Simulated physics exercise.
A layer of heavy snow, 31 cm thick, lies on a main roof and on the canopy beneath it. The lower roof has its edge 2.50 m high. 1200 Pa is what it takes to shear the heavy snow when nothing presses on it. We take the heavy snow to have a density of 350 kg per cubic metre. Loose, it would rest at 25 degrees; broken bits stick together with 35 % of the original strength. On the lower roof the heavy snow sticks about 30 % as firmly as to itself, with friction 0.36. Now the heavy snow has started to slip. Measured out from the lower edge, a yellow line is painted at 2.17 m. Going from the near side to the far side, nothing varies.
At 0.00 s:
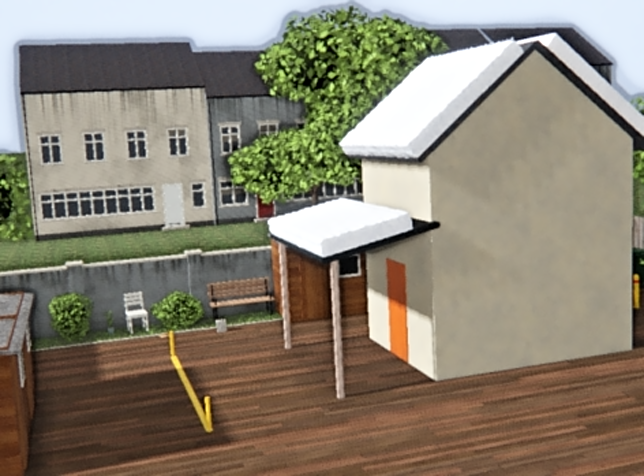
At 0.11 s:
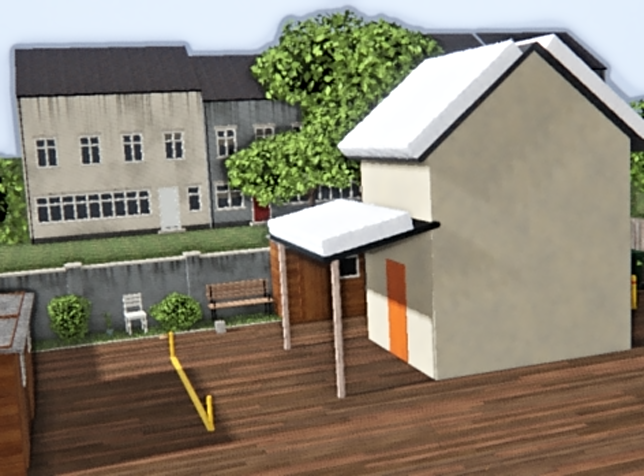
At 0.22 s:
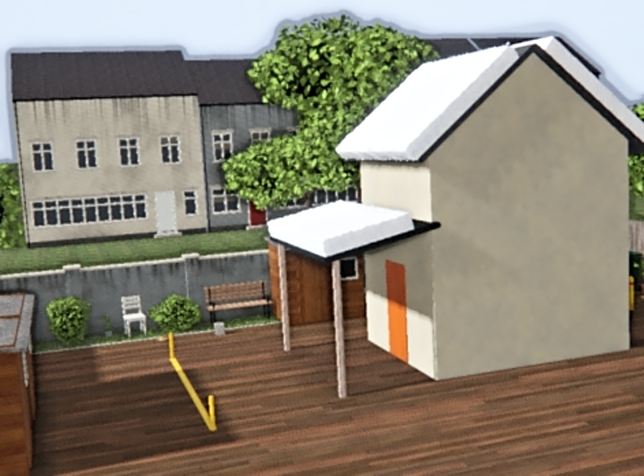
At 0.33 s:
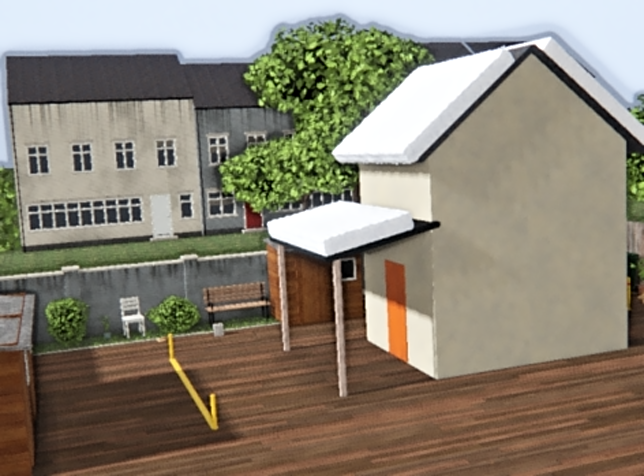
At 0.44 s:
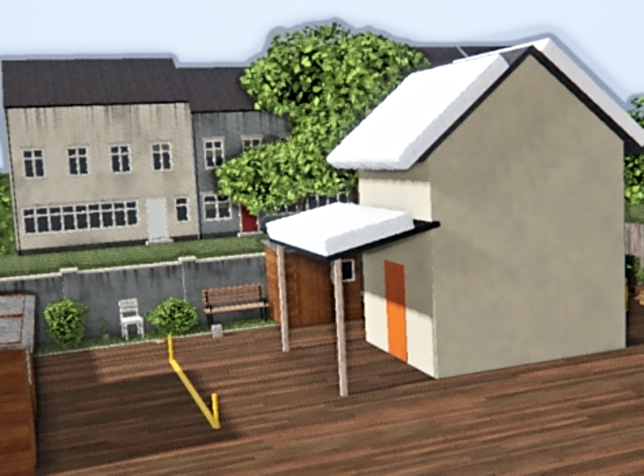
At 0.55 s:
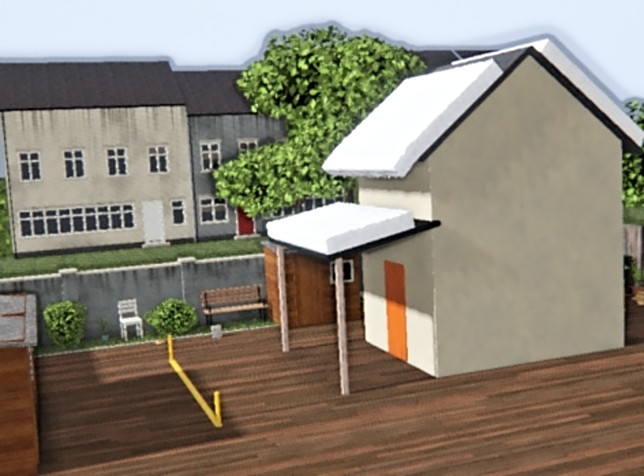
Thick white snow lies on the pitched roof of a beige house in a wooden-decked yard, seen from a raised viewpoint. The house has an orange door and a snow-covered canopy at left, with a yellow line on the deck, bushes, a white chair and a bench beyond. The upper snow slides slowly down leftward, increasingly overhanging the eave, while the canopy snow stays put and the camera drifts slightly left and lower.
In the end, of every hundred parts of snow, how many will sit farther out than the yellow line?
Near 5 out of 100.
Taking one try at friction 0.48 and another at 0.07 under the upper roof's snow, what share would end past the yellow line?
About 0 % in the first try and about 18 % in the second.
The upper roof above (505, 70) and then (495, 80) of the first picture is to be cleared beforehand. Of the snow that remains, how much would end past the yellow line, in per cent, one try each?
First try roughly 1 %, second roughly 0 %.
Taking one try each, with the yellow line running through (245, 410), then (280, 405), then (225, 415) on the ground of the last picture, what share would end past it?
About 14 %, 30 %, 10 %.
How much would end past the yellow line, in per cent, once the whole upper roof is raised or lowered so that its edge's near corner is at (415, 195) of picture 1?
Roughly 0 %.
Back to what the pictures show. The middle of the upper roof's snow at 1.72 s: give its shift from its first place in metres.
I'd reckon close to 3.2 m.
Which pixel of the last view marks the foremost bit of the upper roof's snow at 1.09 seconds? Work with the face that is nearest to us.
(354, 222) or thereabouts.
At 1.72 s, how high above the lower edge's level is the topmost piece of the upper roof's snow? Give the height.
About 0.9 m.
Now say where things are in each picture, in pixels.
The first frame shows leading edge of the heavy snow at (415, 137).
The second frame shows leading edge of the heavy snow at (415, 157), its middle shifted 1.7 cm.
The third frame shows leading edge of the heavy snow at (414, 159), its middle shifted 6.8 cm, 2 % of it past the upper edge, in one piece.
The fourth frame shows leading edge of the heavy snow at (411, 163), its middle shifted 16 cm, 6 % of it past the upper edge, in one piece.
The fifth frame shows leading edge of the heavy snow at (405, 154), its middle shifted 29 cm, 11 % of it past the upper edge, in one piece.
The sixth frame shows leading edge of the heavy snow at (400, 161), its middle shifted 46 cm, 17 % of it past the upper edge, cracking.
After 1.09 s, none is below the lower edge and 0 % is past the line.
After 1.72 s, 1 % is below the lower edge and 0 % is past the line.
After 2.36 s, 40 % is below the lower edge and 1 % is past the line.
After 3.00 s, 42 % is below the lower edge and 5 % is past the line.
After 4.60 s, at the end, 55 % is below the lower edge and 5 % is past the line.
